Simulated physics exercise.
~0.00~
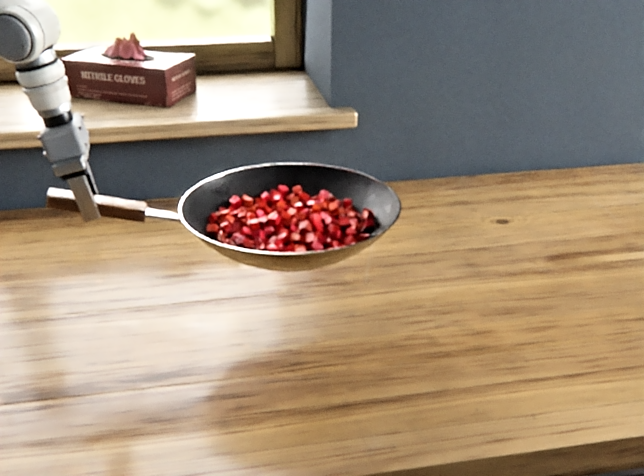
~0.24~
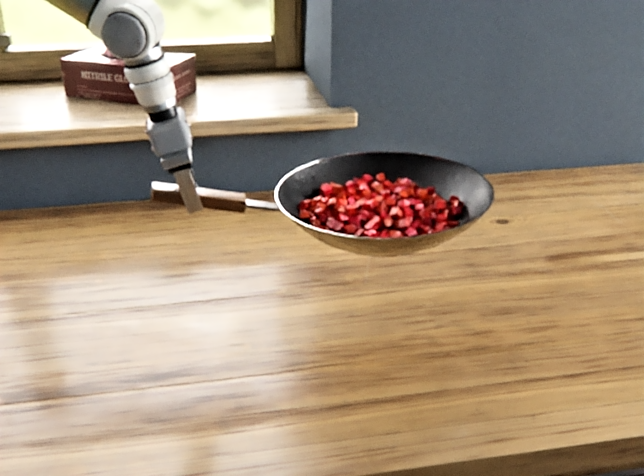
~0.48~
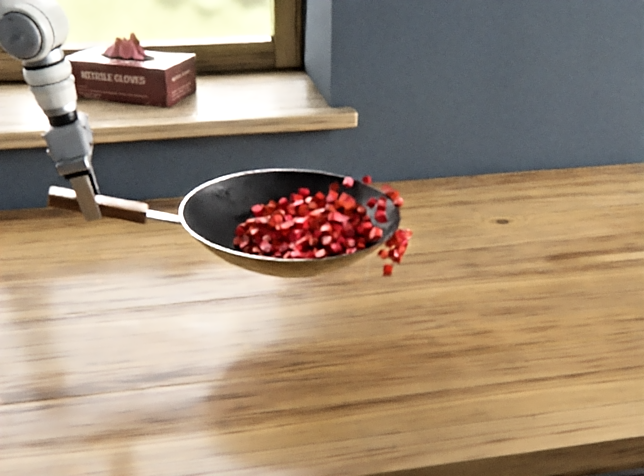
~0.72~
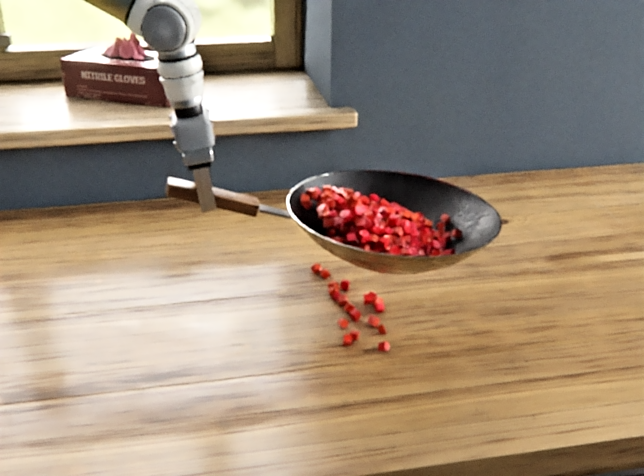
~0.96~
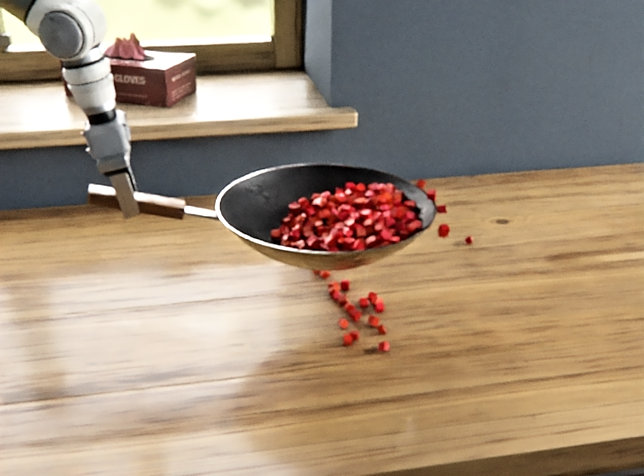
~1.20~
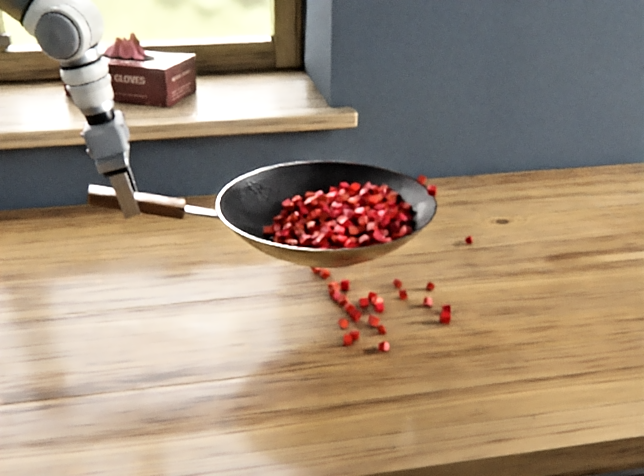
A dark wok heaped with small red vegetable dice hovers above a pale wooden counter, seen from the front and slightly above by a still camera. A white and grey robot arm at the upper left grips its brown handle, with a dark red box of nitrile gloves on the windowsill behind and a blue-grey wall to the right. The arm swings the wok right, then back left, and dice spill over the far right rim. It moves right again, then partway left, as more pieces fall. Finally the wok holds level, still mostly full, with a small scatter of dice on the counter.
